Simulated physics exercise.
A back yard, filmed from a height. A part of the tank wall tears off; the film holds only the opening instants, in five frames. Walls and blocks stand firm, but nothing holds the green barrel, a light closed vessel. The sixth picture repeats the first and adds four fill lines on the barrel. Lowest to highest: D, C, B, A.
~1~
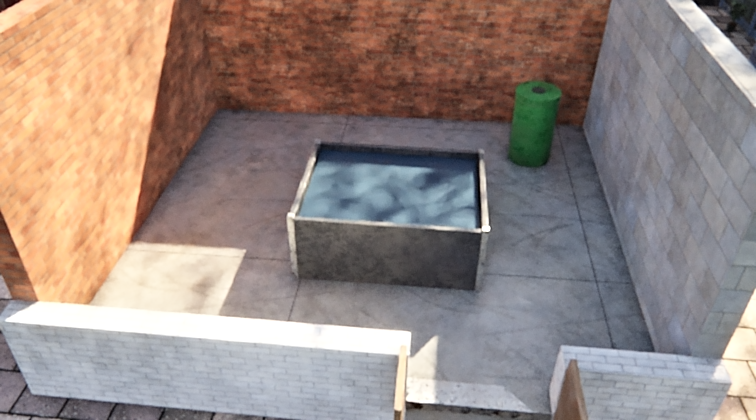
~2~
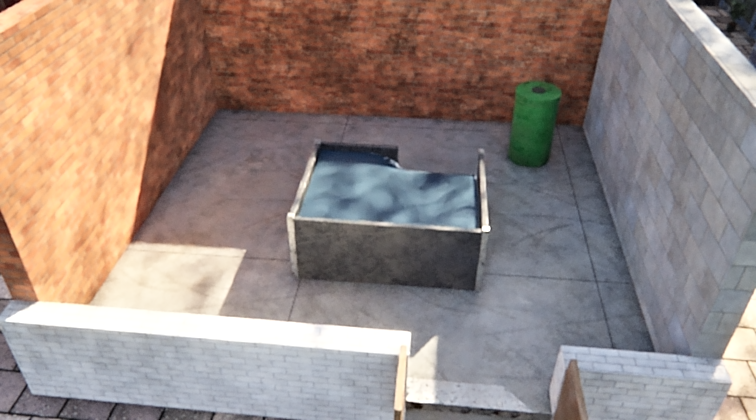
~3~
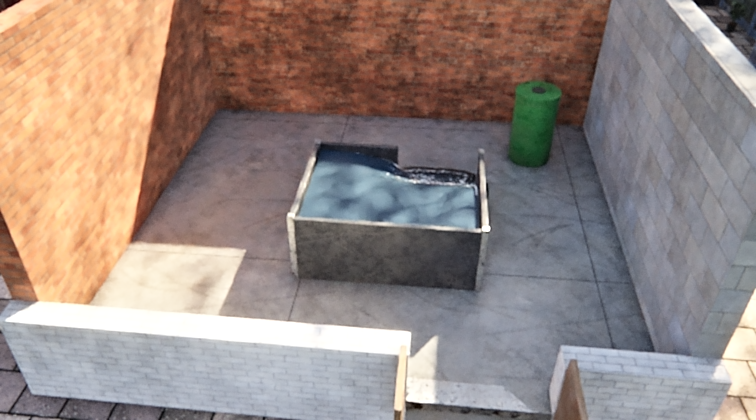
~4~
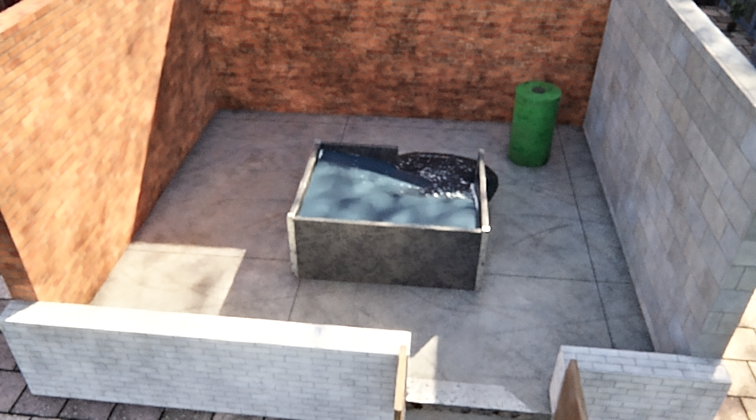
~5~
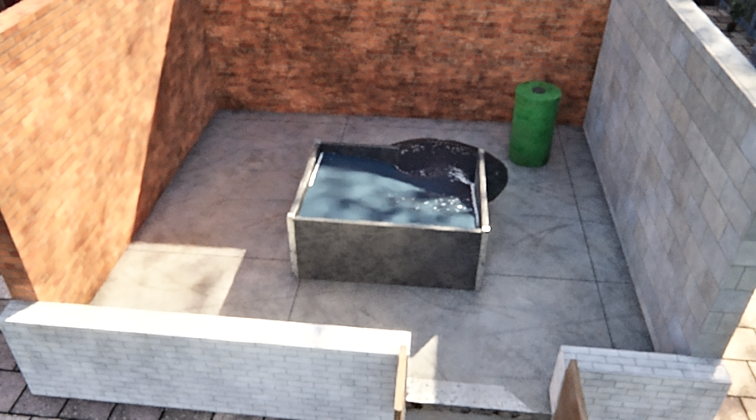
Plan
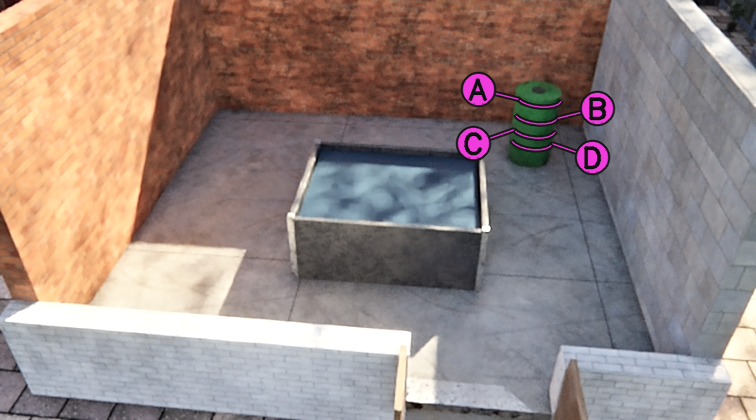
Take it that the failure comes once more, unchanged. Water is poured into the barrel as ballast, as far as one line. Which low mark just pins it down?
Take D.
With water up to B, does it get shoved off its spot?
No, not at all.
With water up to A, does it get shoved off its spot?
No.
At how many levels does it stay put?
All of the four.
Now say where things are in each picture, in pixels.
In the first picture, lid of the green barrel at (540, 90); tank full, its middle at (393, 189); open gate at (484, 343).
In the second picture, water covers 2 % of the ground, mostly out of sight from here.
In the third picture, water covers 3 % of the ground, mostly out of sight from here.
In the fourth picture, water covers 6 % of the ground, mostly out of sight from here.
In the fifth picture, lid of the green barrel at (540, 90); 9 % of the ground under water, its edge towards the barrel at (497, 165).
In magenta, A at (541, 107); B at (538, 123); C at (535, 138); D at (533, 149); from the bottom up D, C, B, A.
If A is chosen, it does not move.
If B is chosen, it does not move.
If C is chosen, it does not move.
If D is chosen, it does not move.
